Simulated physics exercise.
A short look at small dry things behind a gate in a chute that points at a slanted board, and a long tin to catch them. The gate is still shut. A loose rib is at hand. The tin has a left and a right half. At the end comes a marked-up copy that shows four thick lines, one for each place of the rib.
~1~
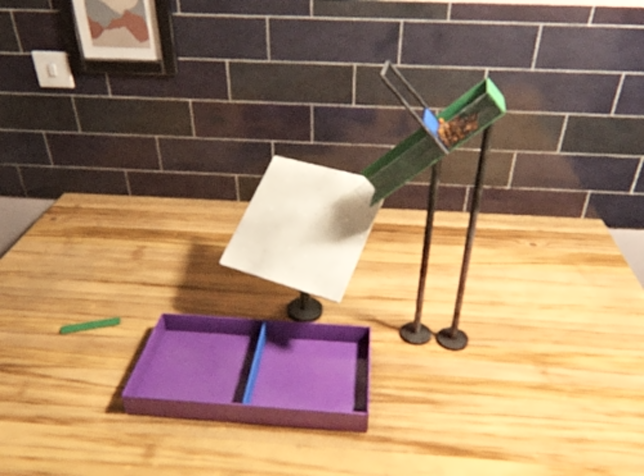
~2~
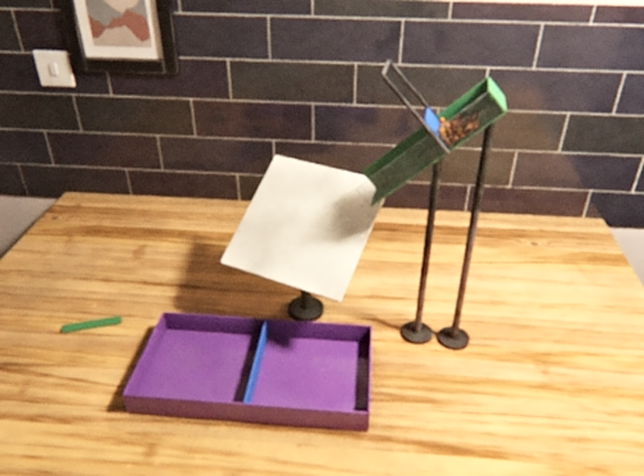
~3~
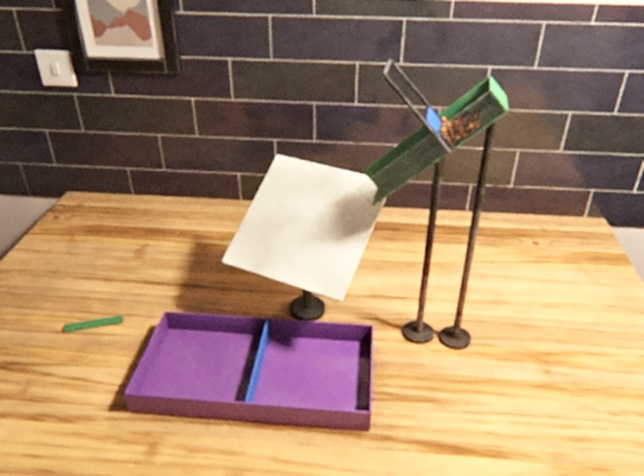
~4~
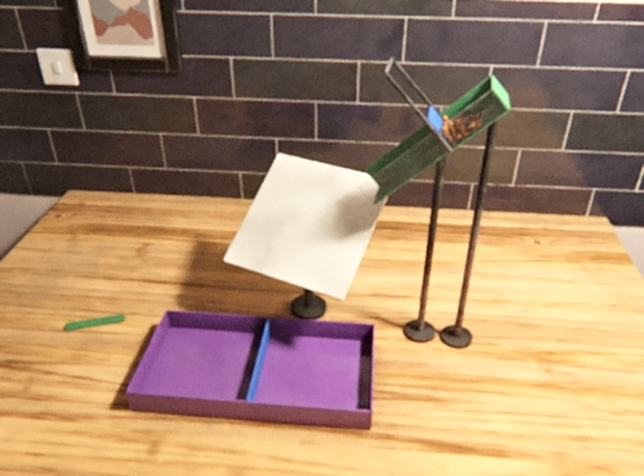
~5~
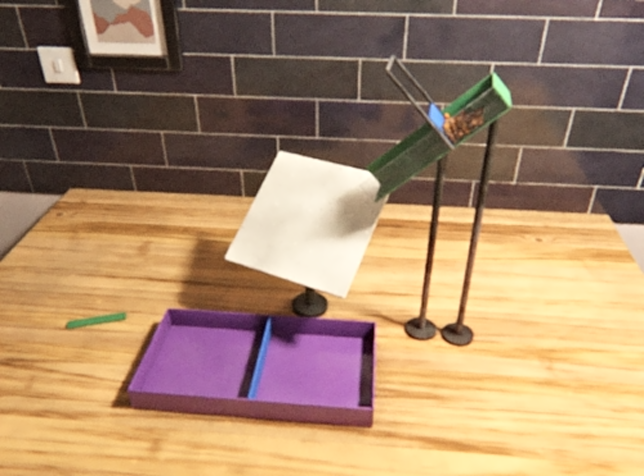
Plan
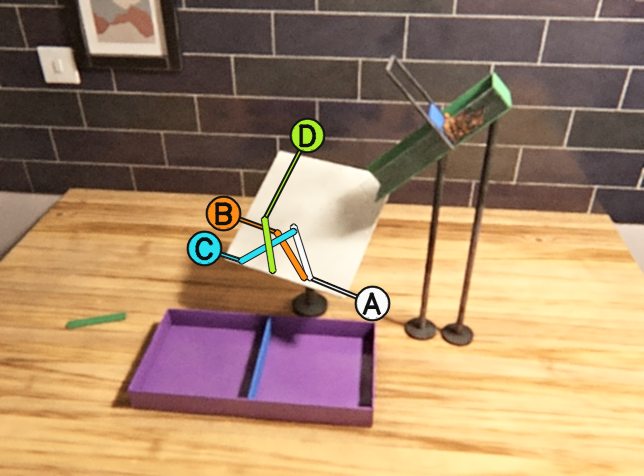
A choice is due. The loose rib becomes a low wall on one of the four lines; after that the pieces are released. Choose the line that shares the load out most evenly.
D.
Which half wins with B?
More lands on the right.
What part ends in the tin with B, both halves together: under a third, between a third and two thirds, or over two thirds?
Line B gives over two thirds.
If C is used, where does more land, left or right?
Left.
On the marked copy, line A from (293, 227) to (309, 277); line B from (277, 232) to (304, 277); line C from (293, 231) to (241, 260); line D from (264, 219) to (272, 270).
Choosing A, of what is caught, a small part in the left half, nearly all in the right.
Choosing B, of what is caught, a small part in the left half, nearly all in the right.
Choosing C, of what is caught, most in the left half, about a quarter in the right.
Choosing D, of what is caught, about half in the left half, about half in the right.
